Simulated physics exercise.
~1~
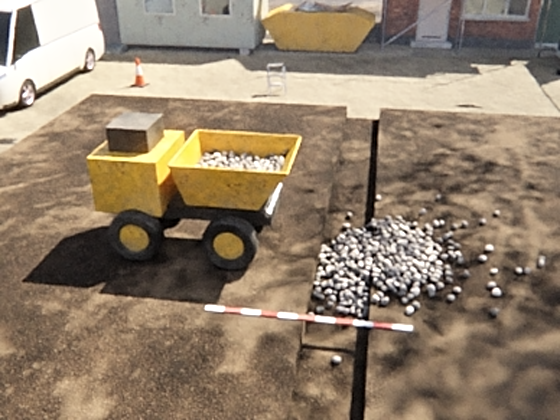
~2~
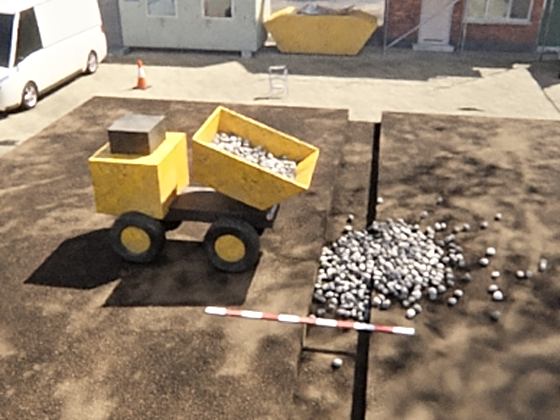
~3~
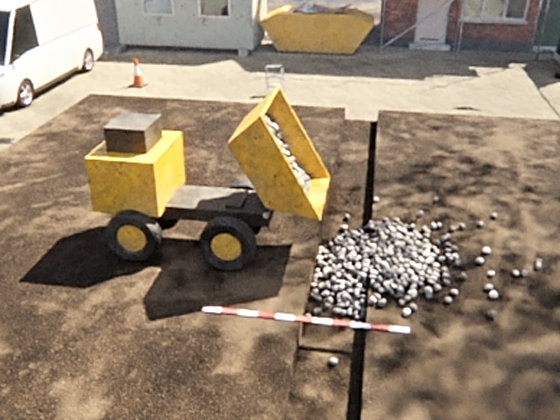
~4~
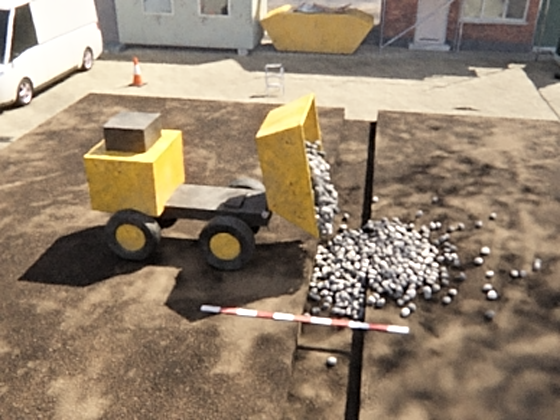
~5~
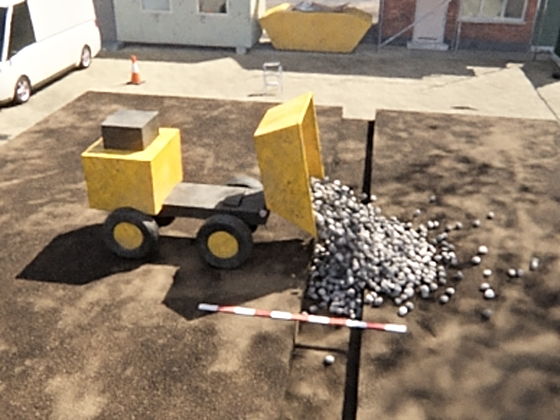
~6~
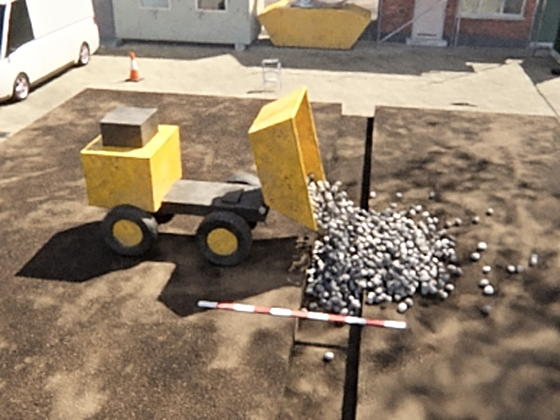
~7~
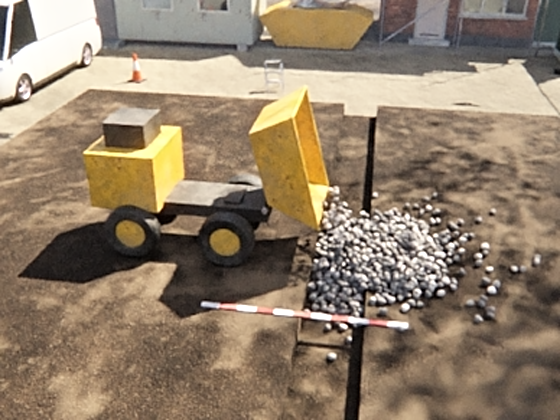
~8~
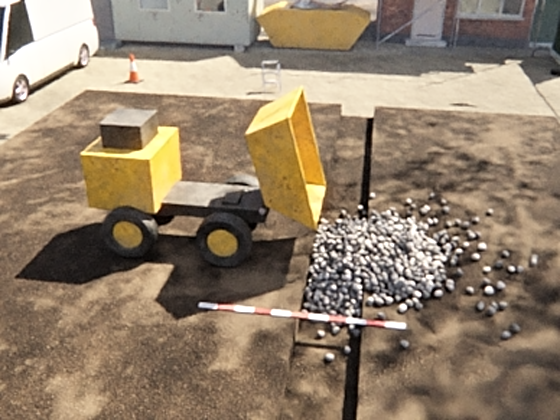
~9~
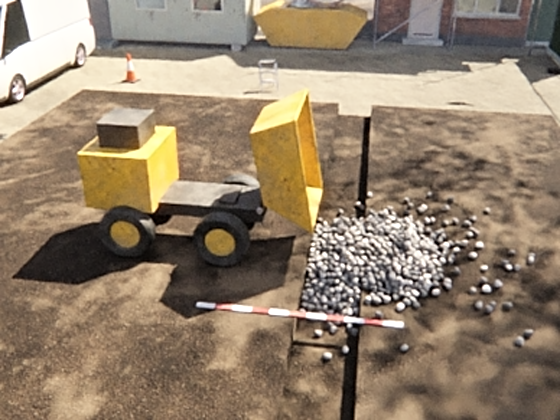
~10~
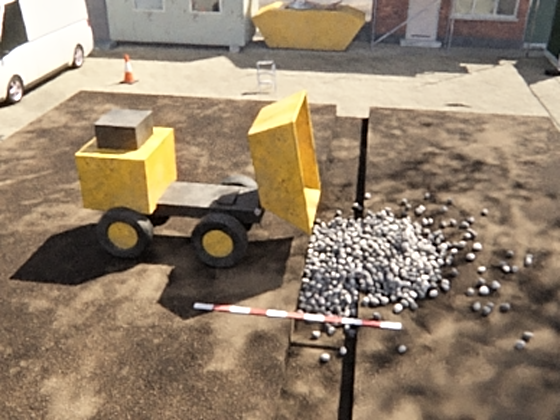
Yellow dumper tipping its skip steeply and pouring round grey stones onto a loose heap across a trench, ending with skip raised.
